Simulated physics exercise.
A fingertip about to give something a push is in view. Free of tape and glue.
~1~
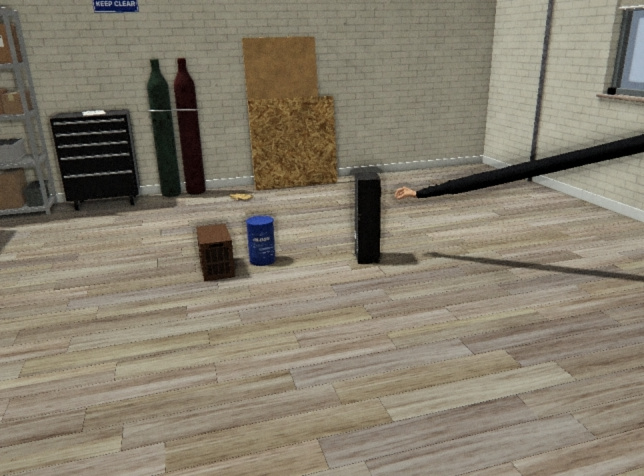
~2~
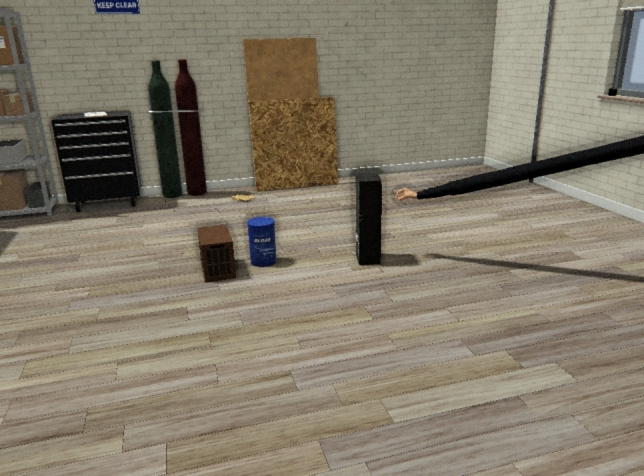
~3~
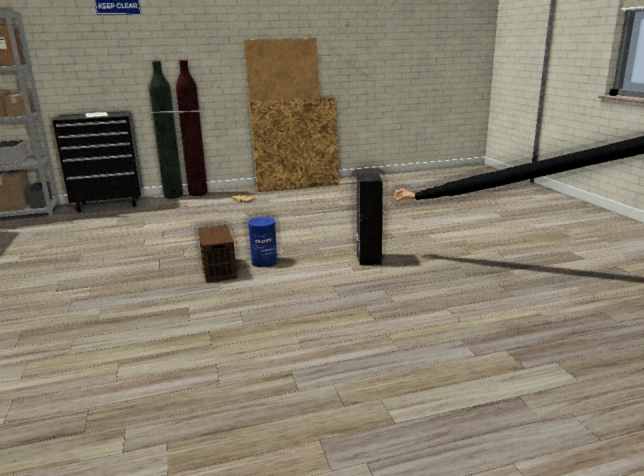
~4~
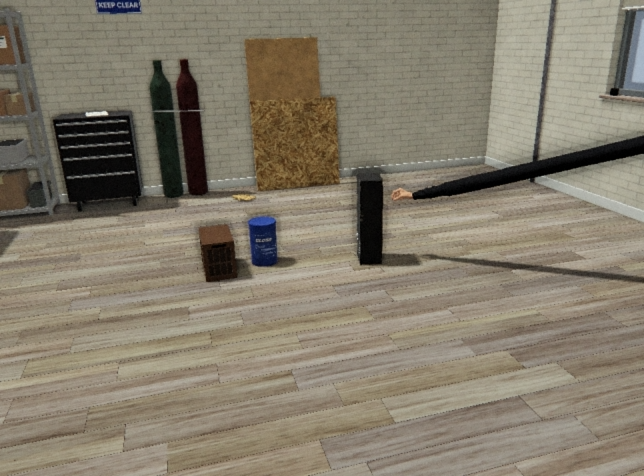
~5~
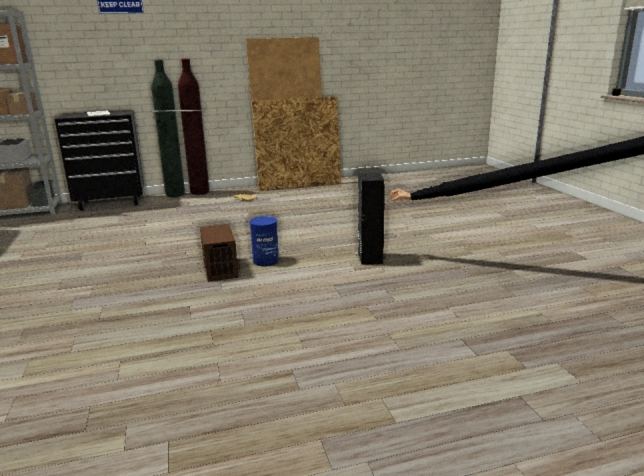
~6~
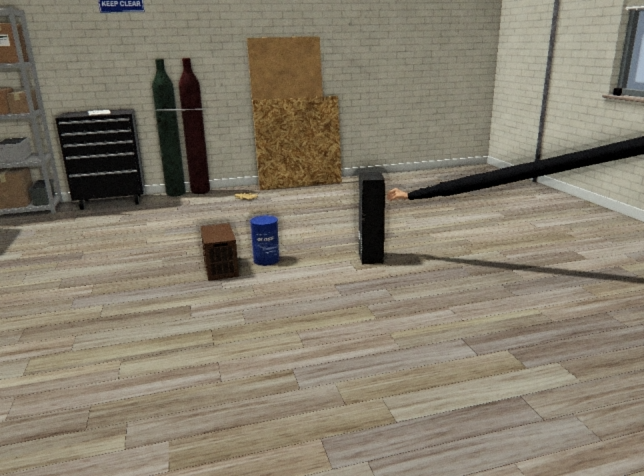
The clip shows a fingertip on a long dark arm beside an upright black box, with a brown crate and a blue barrel to the left on a wooden floor; nothing visibly moves apart from a very slight shift in view.
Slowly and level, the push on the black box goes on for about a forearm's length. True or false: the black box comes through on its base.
False.
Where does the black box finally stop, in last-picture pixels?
Near pixel (323, 250).
Then, 0.50 s on from there, black box turned 11° from how it was put near (363, 217).
Then, 1.00 s on from there, black box turned 37° from how it was put near (343, 221).
Then, 1.20 s on from there, black box turned 71° from how it was put near (323, 238).
Then, 1.30 s on from there, black box on its side near (323, 244).
In the end, toppled on the floor, black box. At the end, from the last picture's camera, black box near (323, 250).
